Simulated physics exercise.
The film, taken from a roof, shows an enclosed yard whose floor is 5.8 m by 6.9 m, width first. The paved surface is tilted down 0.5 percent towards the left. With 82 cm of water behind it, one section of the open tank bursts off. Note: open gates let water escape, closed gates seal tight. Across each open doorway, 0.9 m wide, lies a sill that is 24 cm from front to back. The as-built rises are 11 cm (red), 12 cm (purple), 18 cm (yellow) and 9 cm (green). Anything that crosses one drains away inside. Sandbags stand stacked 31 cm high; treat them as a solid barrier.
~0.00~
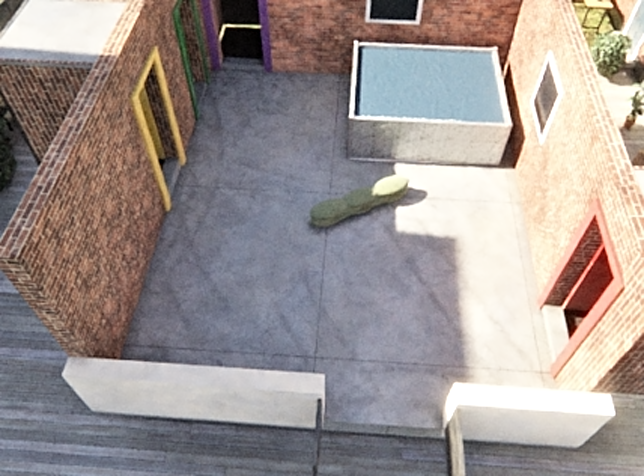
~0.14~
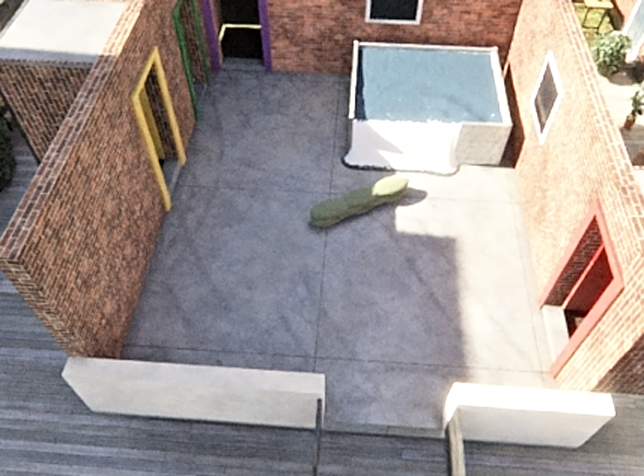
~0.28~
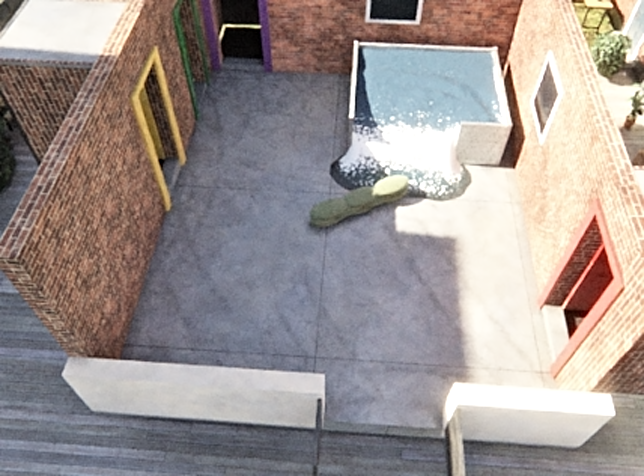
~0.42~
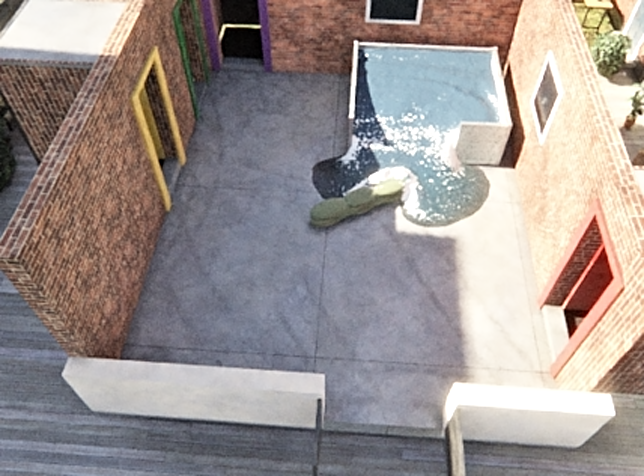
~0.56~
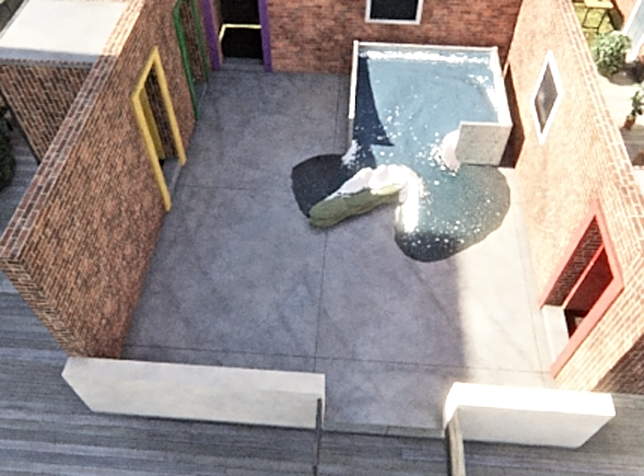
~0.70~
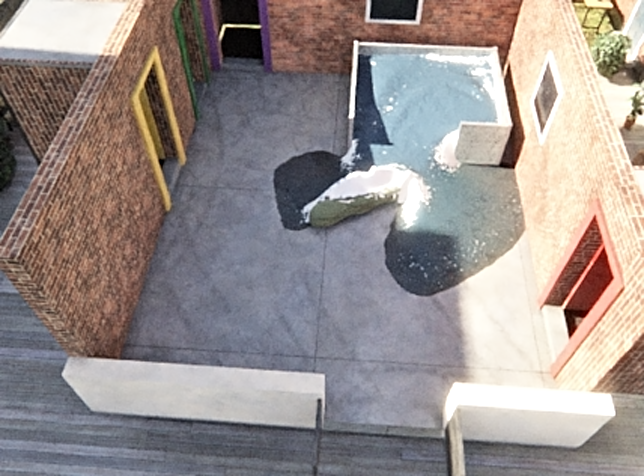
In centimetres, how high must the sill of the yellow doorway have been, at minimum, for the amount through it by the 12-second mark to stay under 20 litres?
It must have been at least 26 cm high.
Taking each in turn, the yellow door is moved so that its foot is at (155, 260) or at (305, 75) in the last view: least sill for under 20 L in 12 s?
First place around 19 cm, second around 7.5 cm.
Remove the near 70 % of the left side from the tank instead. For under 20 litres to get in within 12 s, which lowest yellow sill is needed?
About 28 cm.
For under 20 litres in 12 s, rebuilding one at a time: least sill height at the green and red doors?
Some 11.5 cm for green, some 16 cm for red.
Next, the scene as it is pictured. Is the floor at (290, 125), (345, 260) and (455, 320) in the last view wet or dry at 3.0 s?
First bone-dry, second wet through, third wet through.
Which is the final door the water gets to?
Door: Purple.
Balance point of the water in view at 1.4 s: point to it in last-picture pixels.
The water's centre is at about (409, 158).
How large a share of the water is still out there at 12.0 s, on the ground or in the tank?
Remaining share: Around 76 %.
After 1.4 s water covers 50 % of the floor, deepest (54 cm) near (400, 181); it has not reached the yellow door.
After 3.0 s water covers 75 % of the floor, deepest (36 cm) near (116, 374); 29 cm at the yellow door, 72 litres in over its 18 cm sill.
After 12.0 s water covers 95 % of the floor, deepest (20 cm) near (508, 137); 13 cm at the yellow door, 106 litres in over its 18 cm sill.
At the yellow door as built, the water arrived by 1.5 s and peaked near 33 cm at 2.2 s.
Run again over the same 12 s with other heights there, 58 litres in over 21.5 cm, 8 litres over 29.5 cm. The limit of 20 litres is kept from about 26 cm up.
